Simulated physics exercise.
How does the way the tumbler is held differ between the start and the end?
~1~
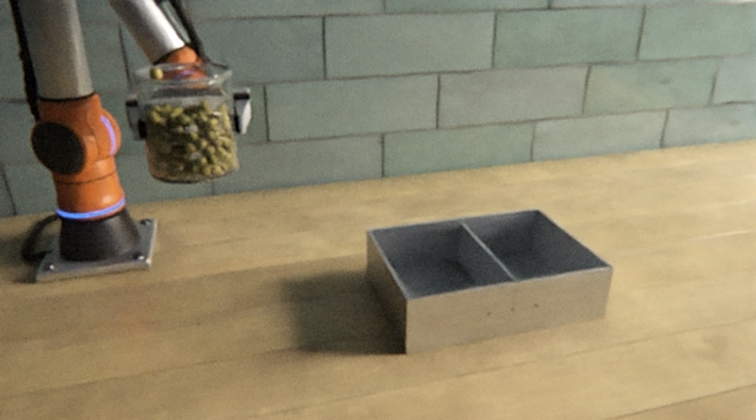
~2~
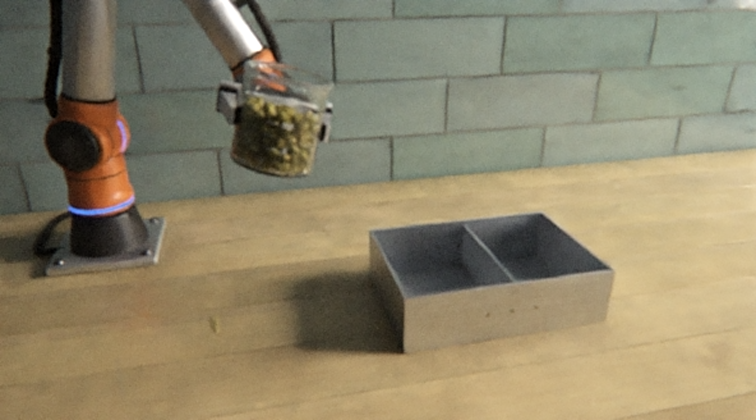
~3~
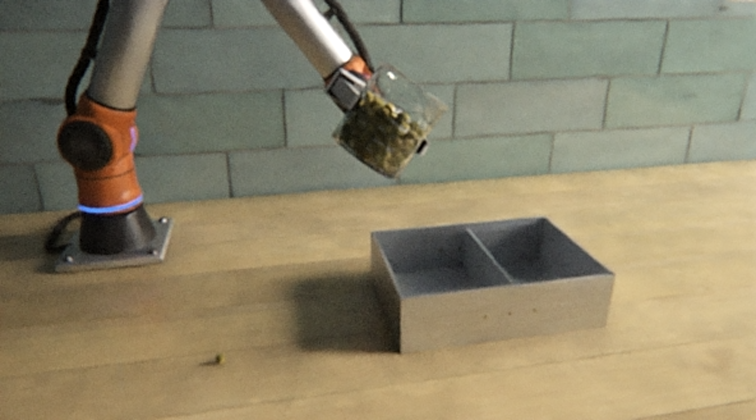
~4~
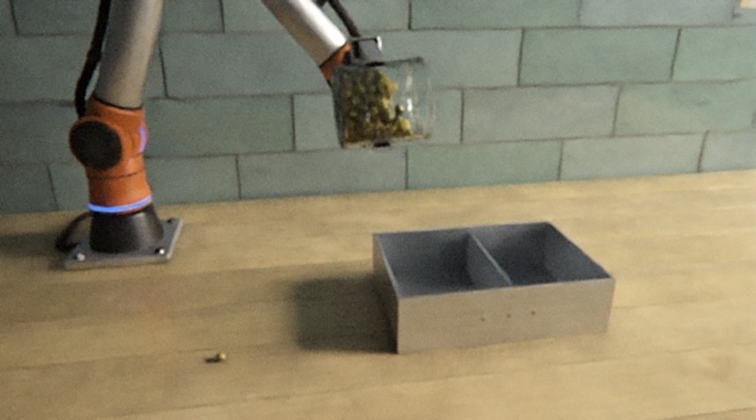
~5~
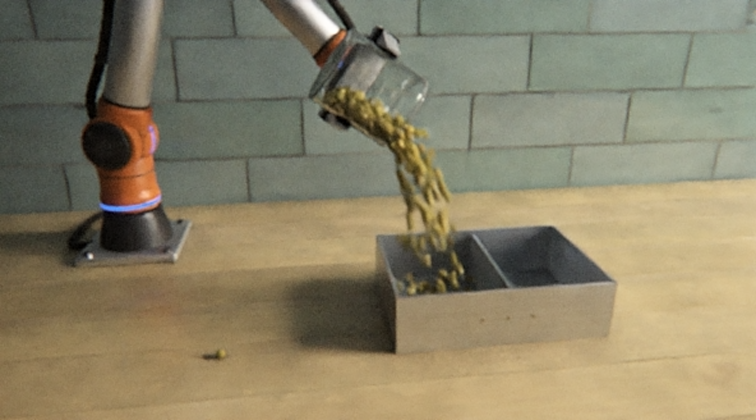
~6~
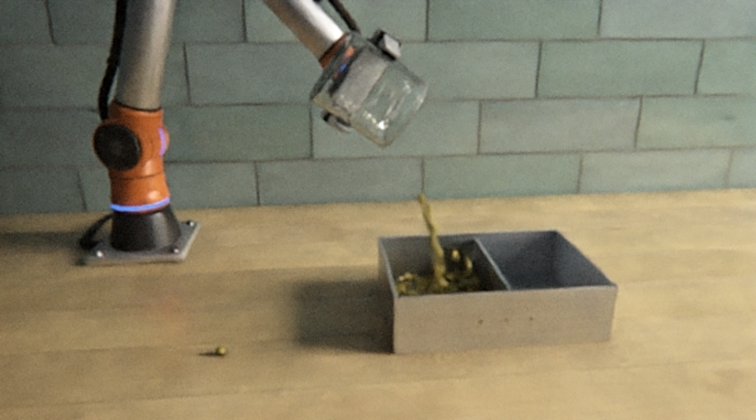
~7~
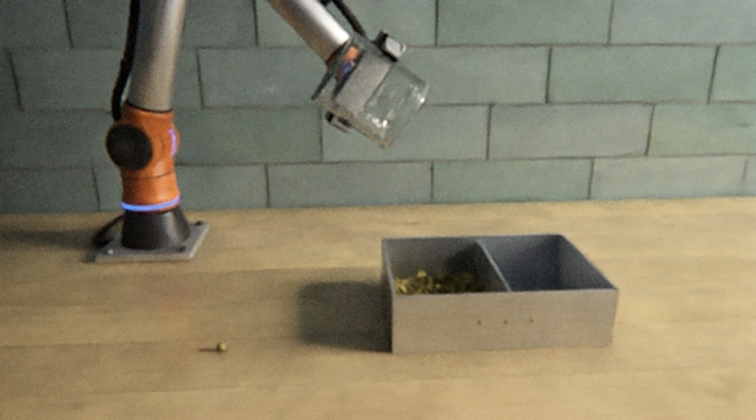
At the start the robot arm holds the tumbler upright, and by the end it holds it upside down, with its mouth tipped downward.
